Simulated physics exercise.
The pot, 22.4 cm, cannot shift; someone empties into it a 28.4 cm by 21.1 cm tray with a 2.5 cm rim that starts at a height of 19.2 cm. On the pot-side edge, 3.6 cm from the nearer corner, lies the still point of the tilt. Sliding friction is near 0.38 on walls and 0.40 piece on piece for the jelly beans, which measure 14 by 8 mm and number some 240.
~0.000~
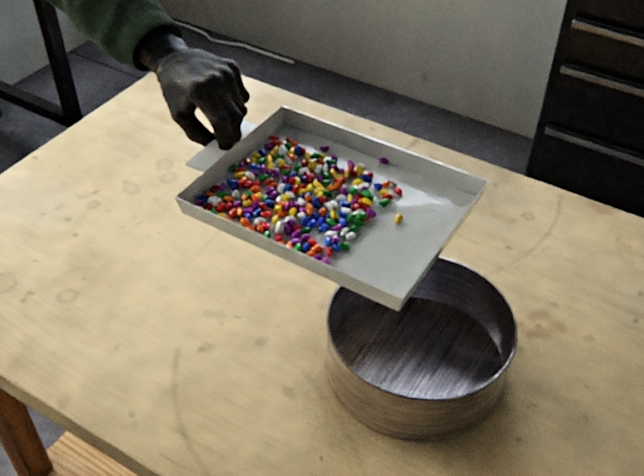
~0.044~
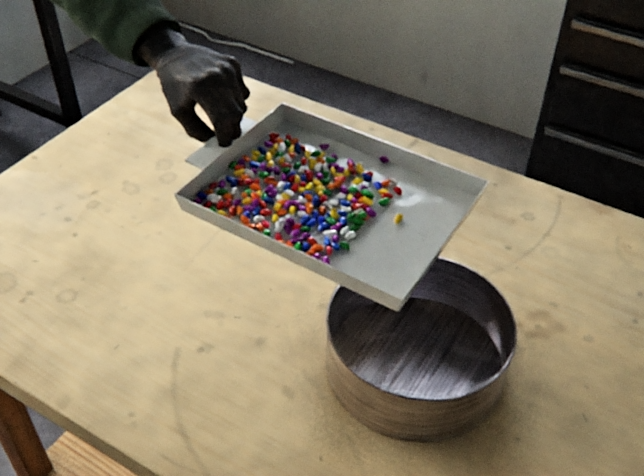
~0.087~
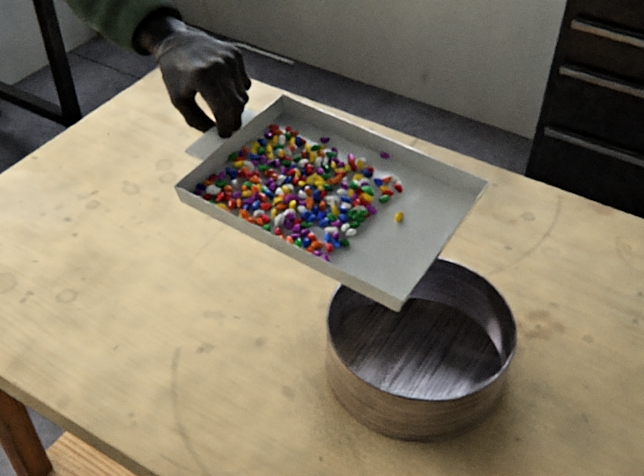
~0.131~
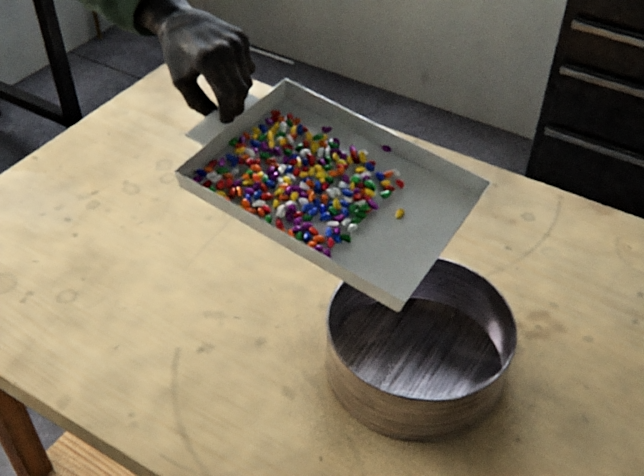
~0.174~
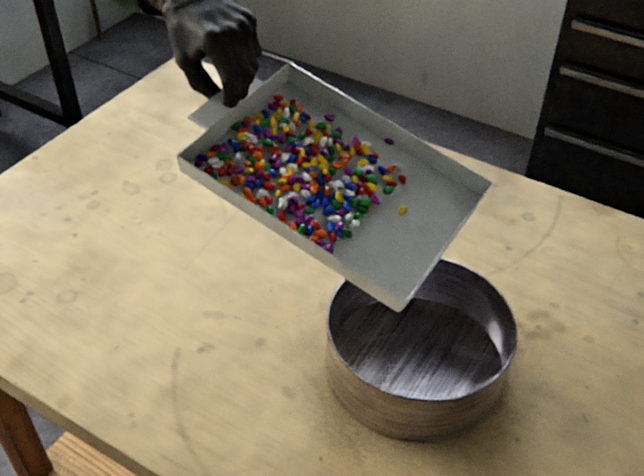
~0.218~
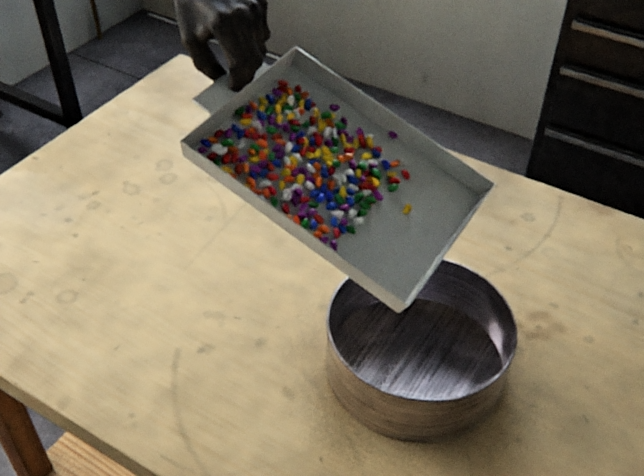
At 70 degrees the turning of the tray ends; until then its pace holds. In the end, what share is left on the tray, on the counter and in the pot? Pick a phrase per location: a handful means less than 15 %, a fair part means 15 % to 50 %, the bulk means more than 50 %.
Tray: A fair part, counter: A fair part, pot: A fair part.
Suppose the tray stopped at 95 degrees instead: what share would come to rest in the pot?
Roughly 50 %.
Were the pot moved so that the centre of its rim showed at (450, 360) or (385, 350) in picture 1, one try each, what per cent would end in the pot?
Spot one: Some 55 per cent; spot two: Some 20 per cent.
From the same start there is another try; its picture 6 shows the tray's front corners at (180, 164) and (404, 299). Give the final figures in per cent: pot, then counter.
Split: Pot = 30, counter = 15.
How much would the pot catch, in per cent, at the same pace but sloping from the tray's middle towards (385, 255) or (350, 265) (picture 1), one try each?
That would be close to 15 per cent and then close to 10 per cent.
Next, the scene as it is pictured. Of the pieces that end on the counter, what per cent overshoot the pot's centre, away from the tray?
Estimate: Roughly 100 per cent of the pieces.
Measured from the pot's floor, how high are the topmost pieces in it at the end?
Roughly 1.0 centimetres.
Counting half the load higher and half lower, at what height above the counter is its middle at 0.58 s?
I'd put it near 24 cm.
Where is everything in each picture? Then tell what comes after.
In the first picture, tray tilt 0 degrees, front corners at (180, 196) and (400, 294); middle of the pieces at (302, 192); pot at (421, 320).
In the second picture, tray tilt 1 degrees, front corners at (180, 193) and (400, 295); middle of the pieces at (302, 190).
In the third picture, tray tilt 4 degrees, front corners at (179, 185) and (401, 296), lowest corner right front; middle of the pieces at (303, 184).
In the fourth picture, tray tilt 9 degrees, front corners at (180, 170) and (403, 297), lowest corner right front; middle of the pieces at (304, 175).
In the fifth picture, tray tilt 14 degrees, front corners at (182, 155) and (405, 298), lowest corner right front; middle of the pieces at (307, 165).
In the sixth picture, tray tilt 19 degrees, front corners at (186, 140) and (407, 300), lowest corner right front; middle of the pieces at (311, 156); pot at (421, 321). The tray's pace is about 120 degrees a second.
After 0.44 s, tilt 46 degrees; the tray holds 100 %, the pot 0 %.
After 0.58 s, tilt 63 degrees; the tray holds 100 %, the pot 0 %.
After 0.85 s, tilt 70 degrees; the tray holds 35 %, the pot 15 %.
In the end, at 2.2 s, tray 35 %, counter 40 %, pot 25 %.
